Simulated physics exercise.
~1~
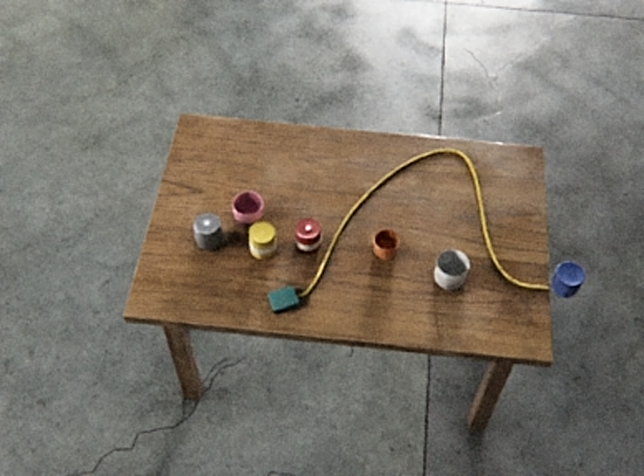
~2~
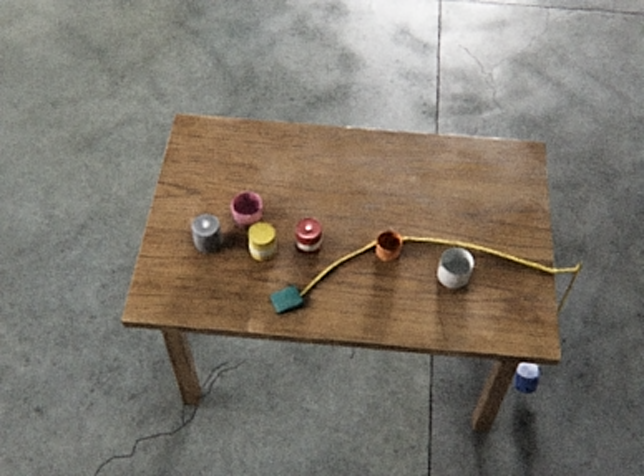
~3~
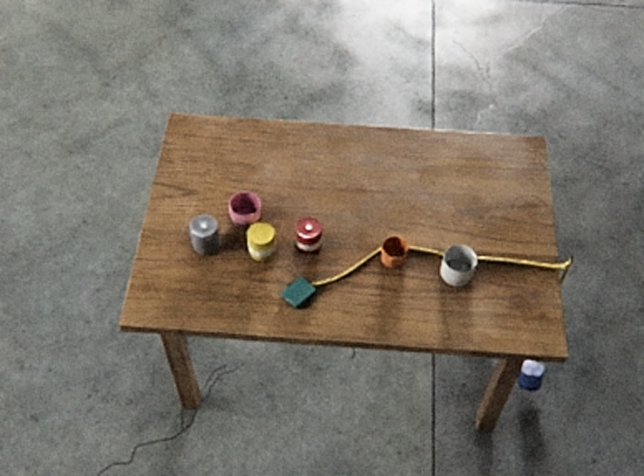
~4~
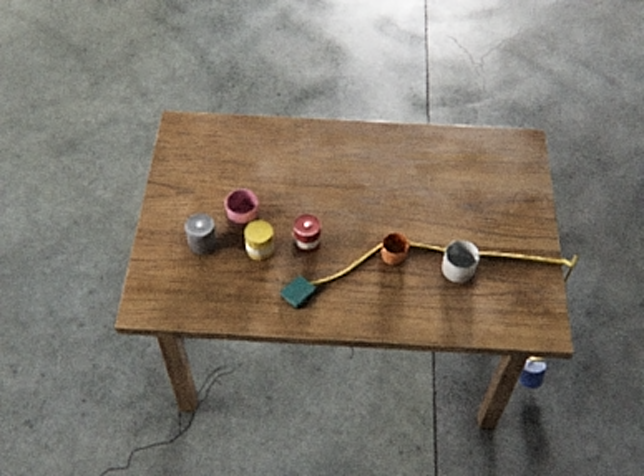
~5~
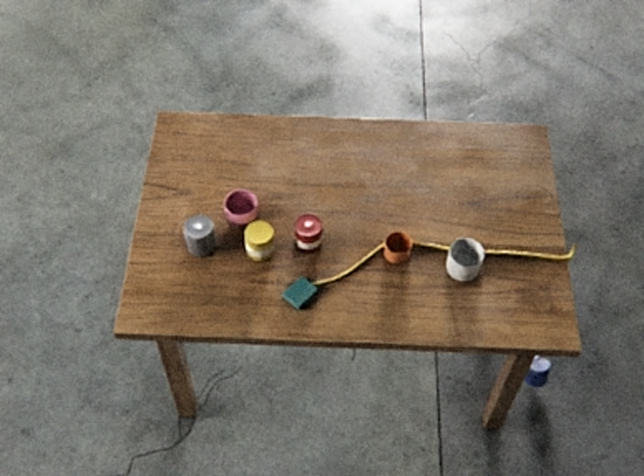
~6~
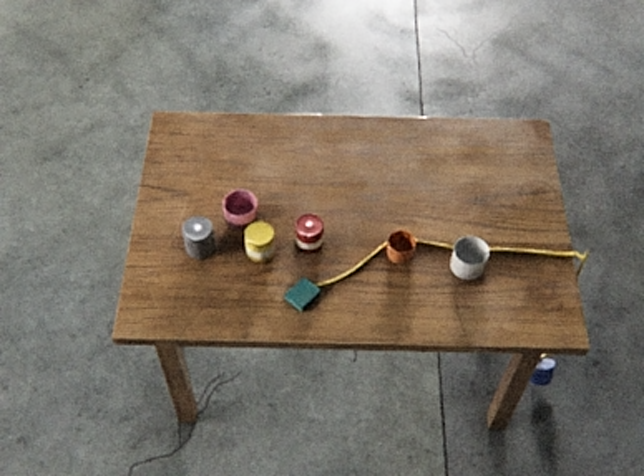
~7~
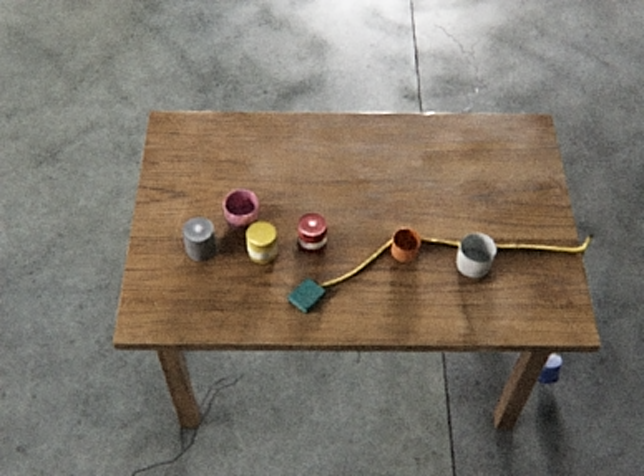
Blue speaker dropping off a wooden table's right edge, pulling its yellow cable straight, then hanging below while the teal phone stays on top.
